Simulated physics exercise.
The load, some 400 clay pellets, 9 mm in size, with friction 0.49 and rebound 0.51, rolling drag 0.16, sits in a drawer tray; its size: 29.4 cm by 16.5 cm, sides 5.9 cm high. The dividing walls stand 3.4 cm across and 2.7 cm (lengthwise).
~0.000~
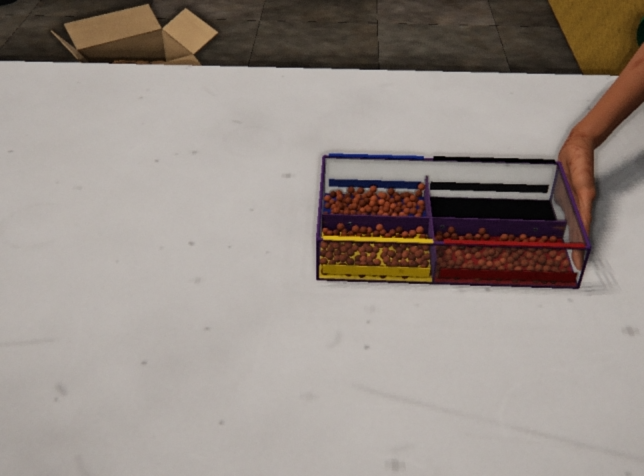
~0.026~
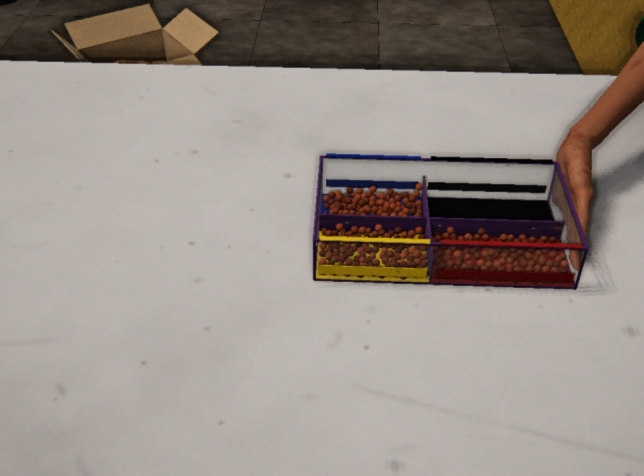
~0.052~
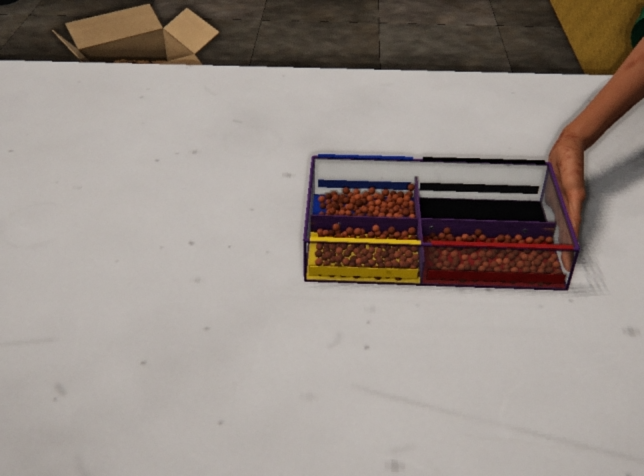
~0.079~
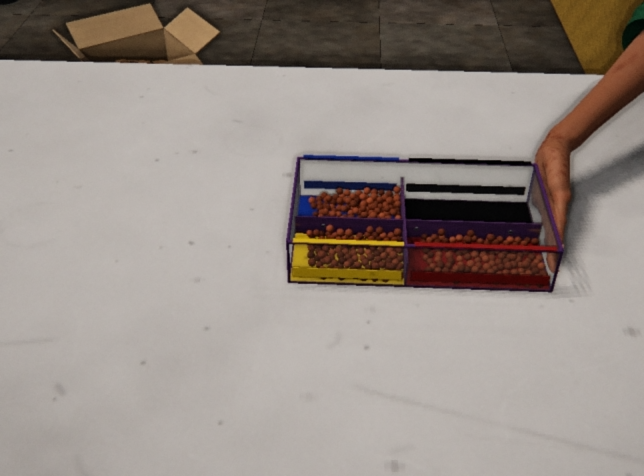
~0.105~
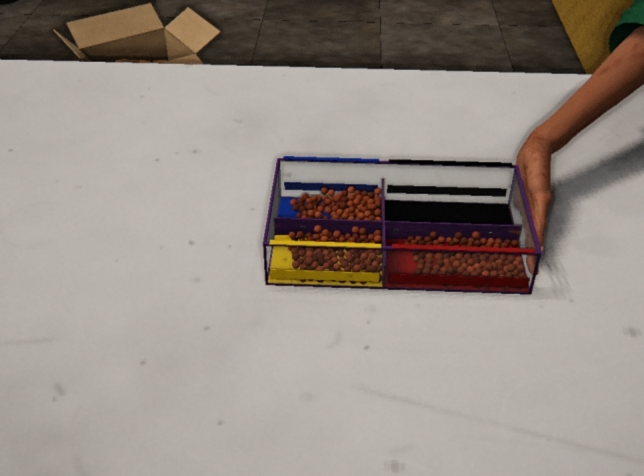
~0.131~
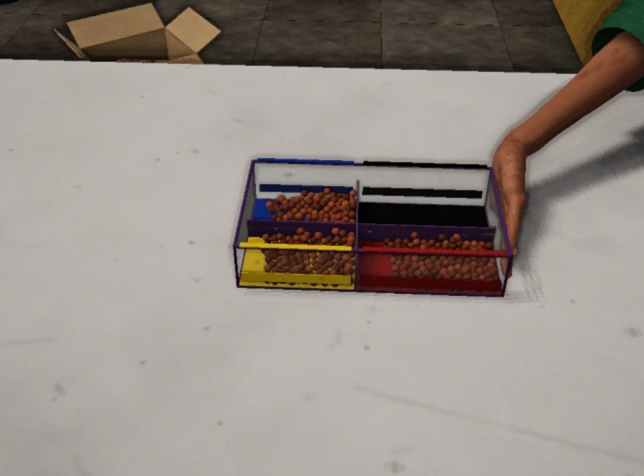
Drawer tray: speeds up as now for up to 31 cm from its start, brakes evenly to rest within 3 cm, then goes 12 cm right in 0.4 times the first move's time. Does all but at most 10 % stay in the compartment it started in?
No, more than 10 % leaves.
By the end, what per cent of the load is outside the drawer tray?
Share outside: Roughly 10 percent.
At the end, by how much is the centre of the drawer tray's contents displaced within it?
4.0 cm, give or take.
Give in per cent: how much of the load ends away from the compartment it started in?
Around 20%.
After 0.25 s, tilt 0 degrees; red 35 %, yellow 35 %, blue 35 %; 0 % away from where they began.
After 0.35 s, tilt 0 degrees; red 25 %, yellow 35 %, blue 30 %, in the air 5 %; 10 % away from where they began.
After 0.43 s, tilt 0 degrees; red 30 %, black 5 %, yellow 30 %, blue 30 %, in the air 10 %; 15 % away from where they began.
Then, at 0.52 s, tilt 0 degrees; red 35 %, black 5 %, yellow 30 %, blue 25 %, in the air 10 %; 20 % away from where they began.
At rest (1.6 s), red 35 %, black 5 %, yellow 30 %, outside 10 %, blue 25 %; 20 % away from where they began.
